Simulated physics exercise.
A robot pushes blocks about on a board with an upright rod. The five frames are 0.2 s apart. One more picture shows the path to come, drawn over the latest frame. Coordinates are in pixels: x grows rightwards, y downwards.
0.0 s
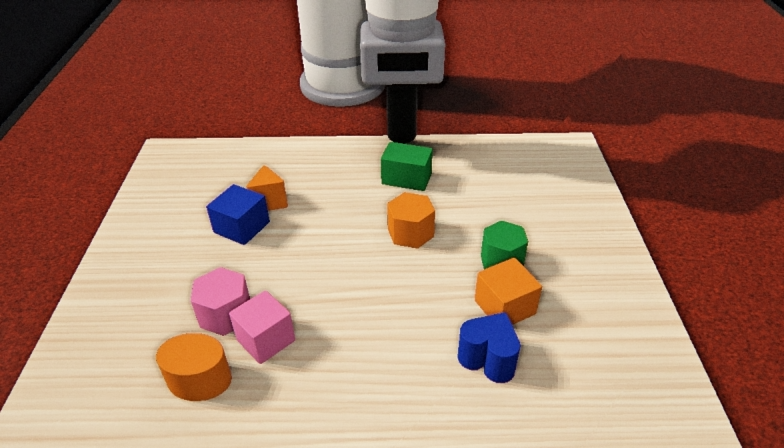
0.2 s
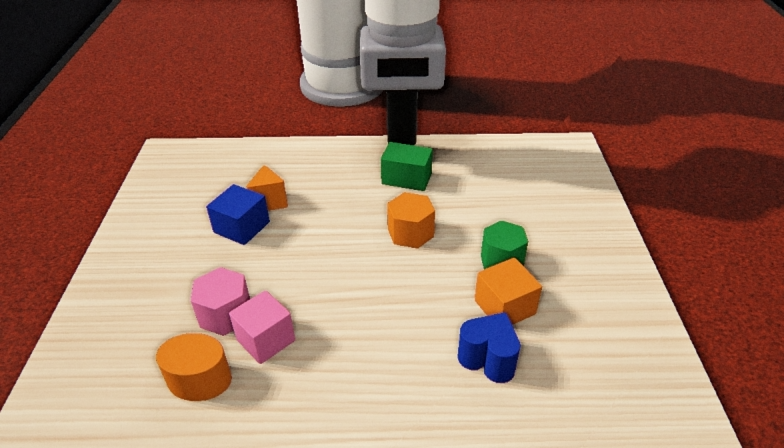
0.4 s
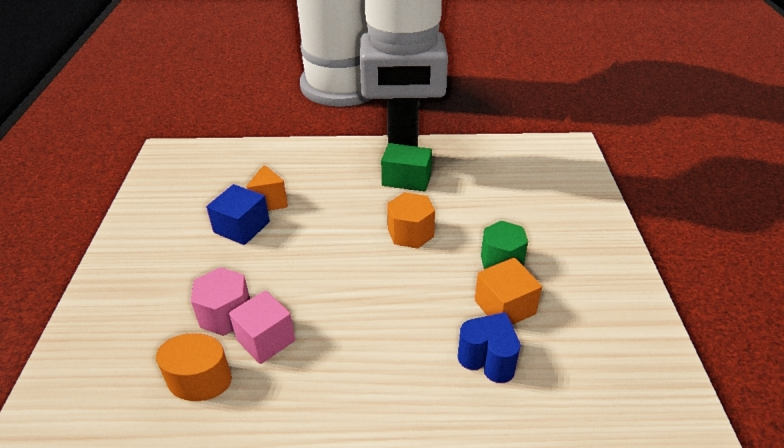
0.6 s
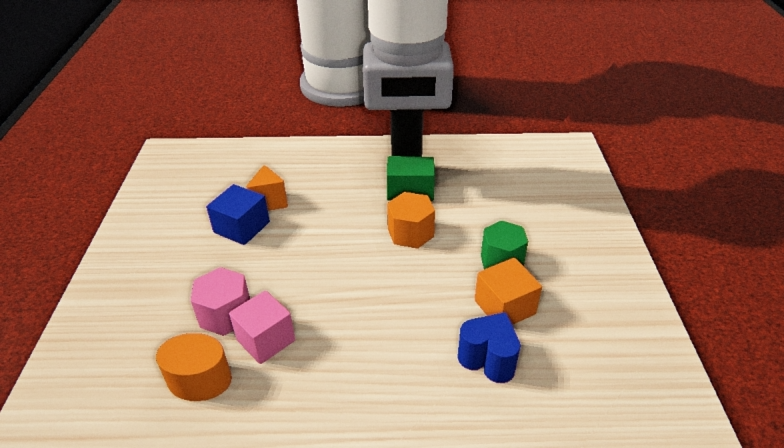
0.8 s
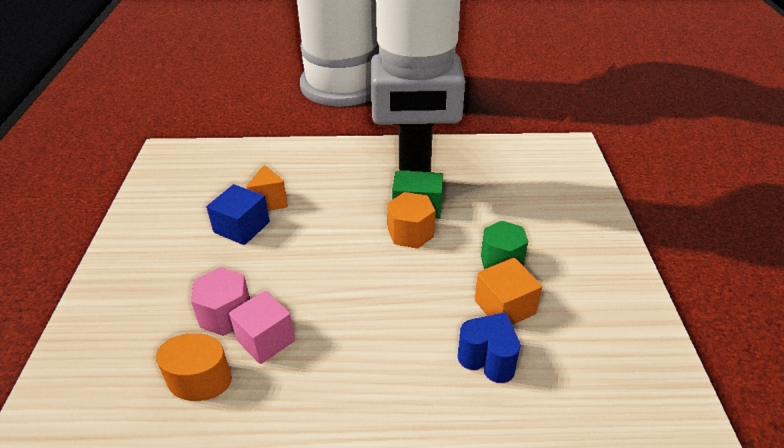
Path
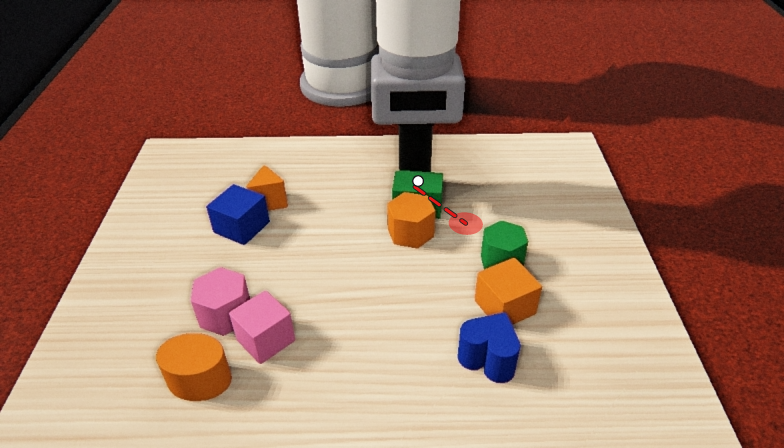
In the video, a robot arm with a black upright rod moves toward a green block at the far edge of a wooden board, then pushes it a short way nearer and slightly right, beside an orange hexagon that stays put.
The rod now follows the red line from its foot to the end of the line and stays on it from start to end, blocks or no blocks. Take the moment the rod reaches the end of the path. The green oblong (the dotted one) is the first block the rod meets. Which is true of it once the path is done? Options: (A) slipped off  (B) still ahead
Answer: A.
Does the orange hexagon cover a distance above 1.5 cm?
Yes.
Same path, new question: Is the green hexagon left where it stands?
Yes, I think so.
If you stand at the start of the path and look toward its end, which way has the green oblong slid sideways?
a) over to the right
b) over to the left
The correct letter is a.
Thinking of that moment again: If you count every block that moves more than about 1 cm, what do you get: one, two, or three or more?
Looking at the path, I think two of the blocks end up more than 1 cm away.
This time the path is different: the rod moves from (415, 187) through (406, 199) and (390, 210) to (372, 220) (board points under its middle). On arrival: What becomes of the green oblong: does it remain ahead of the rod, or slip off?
Shed along the way.
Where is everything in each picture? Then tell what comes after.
Tip of the rod (402, 137), middles of tops, orange hexagon (411, 206), green oblong (407, 153), green hexagon (506, 235), in the first picture.
Rod (402, 143), nothing pushed, in the second picture.
Rod (403, 151), nothing pushed, in the third picture.
Rod (407, 163), green oblong (411, 165), in the fourth picture.
Rod (415, 177), orange hexagon (411, 206), green oblong (418, 181), green hexagon (506, 235), in the fifth picture.
The line goes in a line from (415, 187) to (466, 223); the dot is on the green oblong.
On the path given first. Halfway along, rod (440, 195); orange hexagon (408, 220), turned 15° clockwise; green oblong (428, 198), turned 25° clockwise.
At the end, rod (467, 214); orange hexagon (404, 225), turned 30° clockwise; green oblong (432, 206), turned 40° clockwise; green hexagon unmoved.
